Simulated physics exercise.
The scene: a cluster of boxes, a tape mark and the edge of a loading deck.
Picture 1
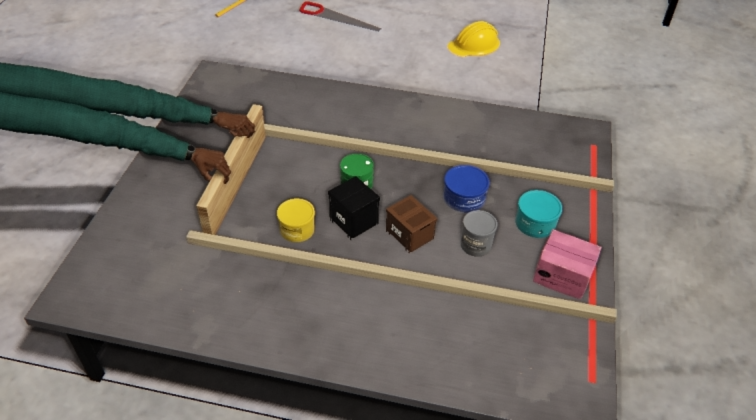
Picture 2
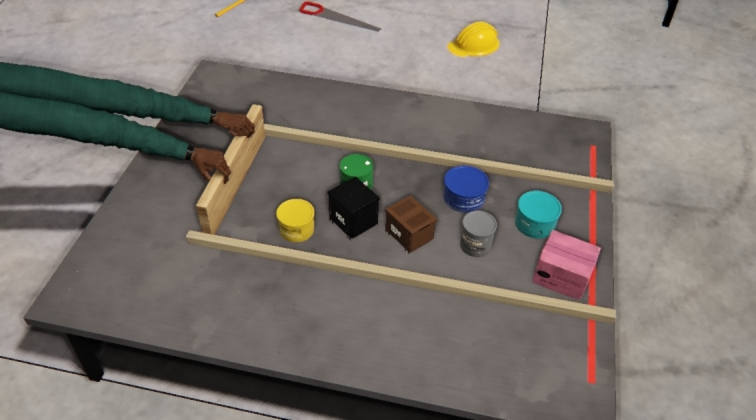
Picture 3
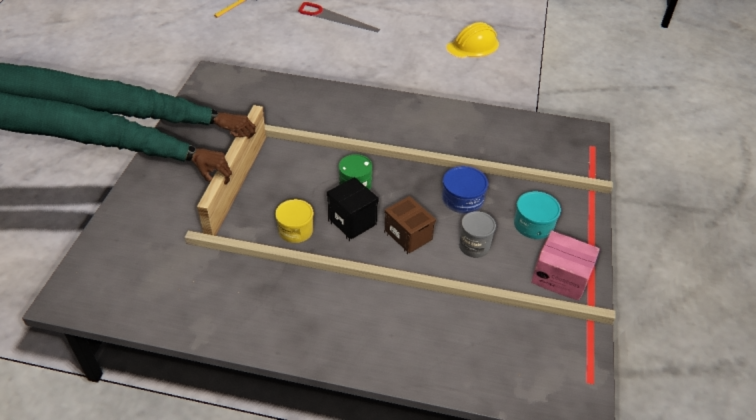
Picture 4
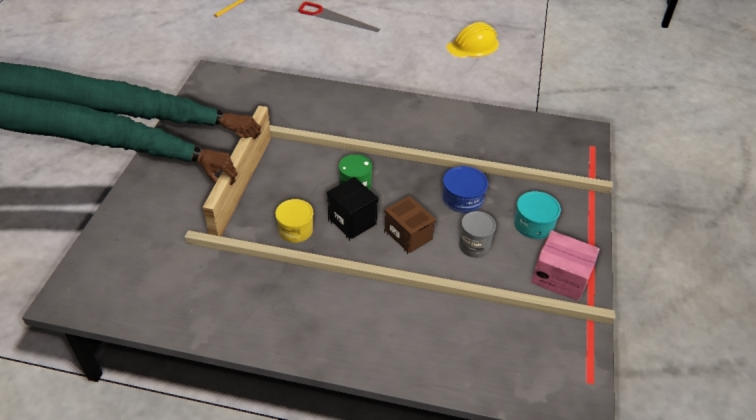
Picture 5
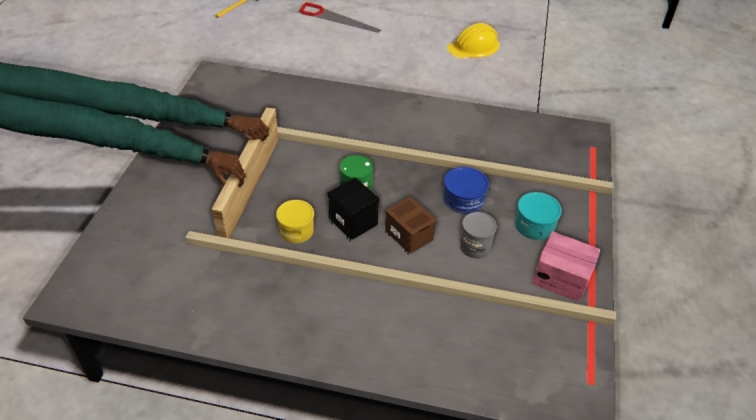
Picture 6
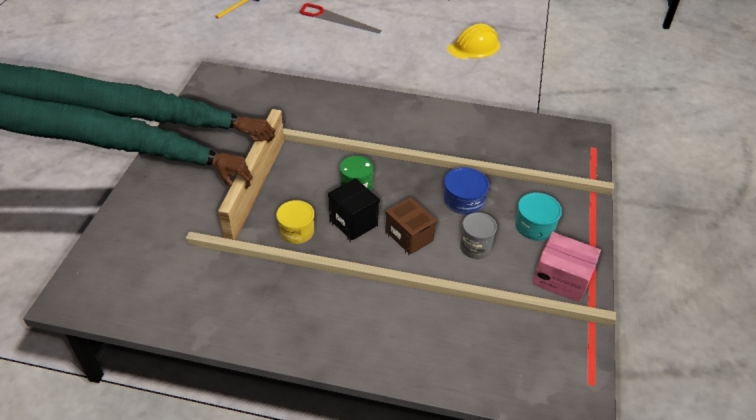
Wooden plank held by two green-sleeved hands sliding slightly right across a grey deck towards motionless pails and boxes between rails.
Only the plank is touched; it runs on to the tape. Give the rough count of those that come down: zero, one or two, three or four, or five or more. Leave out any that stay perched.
The number that fall off is five or more.
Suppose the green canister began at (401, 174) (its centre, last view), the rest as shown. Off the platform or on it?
Then it remains up.
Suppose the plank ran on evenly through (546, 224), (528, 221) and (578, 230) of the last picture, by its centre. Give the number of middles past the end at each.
In that order 2, 1 and 5.
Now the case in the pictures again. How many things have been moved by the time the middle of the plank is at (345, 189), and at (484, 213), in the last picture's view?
The counts are 3 and 8.
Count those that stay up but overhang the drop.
3 of them.
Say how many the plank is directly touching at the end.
The number is 3.
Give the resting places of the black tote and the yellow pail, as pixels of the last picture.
About (617, 244), and the other about (614, 291).
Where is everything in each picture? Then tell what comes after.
The first picture shows pink box (567, 264); turquoise pail (538, 214); grey pail (478, 234); plank (234, 168); tape (593, 246).
The second picture shows turquoise pail (537, 215); yellow pail (296, 221).
The third picture shows grey pail (477, 235); plank (235, 169).
The fourth picture shows pink box (565, 266); green canister (356, 175).
The fifth picture shows turquoise pail (537, 216); blue pail (465, 191).
The sixth picture shows pink box (566, 267); turquoise pail (537, 217); grey pail (478, 236); plank (254, 173); tape (593, 248).
Soon after, none off yet; pink box at rest near (566, 267); turquoise pail at rest near (537, 217); grey pail at rest near (478, 236).
After that, none off yet; pink box displaced a little near (573, 270); turquoise pail displaced about its own width near (565, 220); grey pail displaced well along near (543, 236).
In the end, the number that fall off is five or more; gone, brown tote, blue pail, grey pail, turquoise pail and pink box.
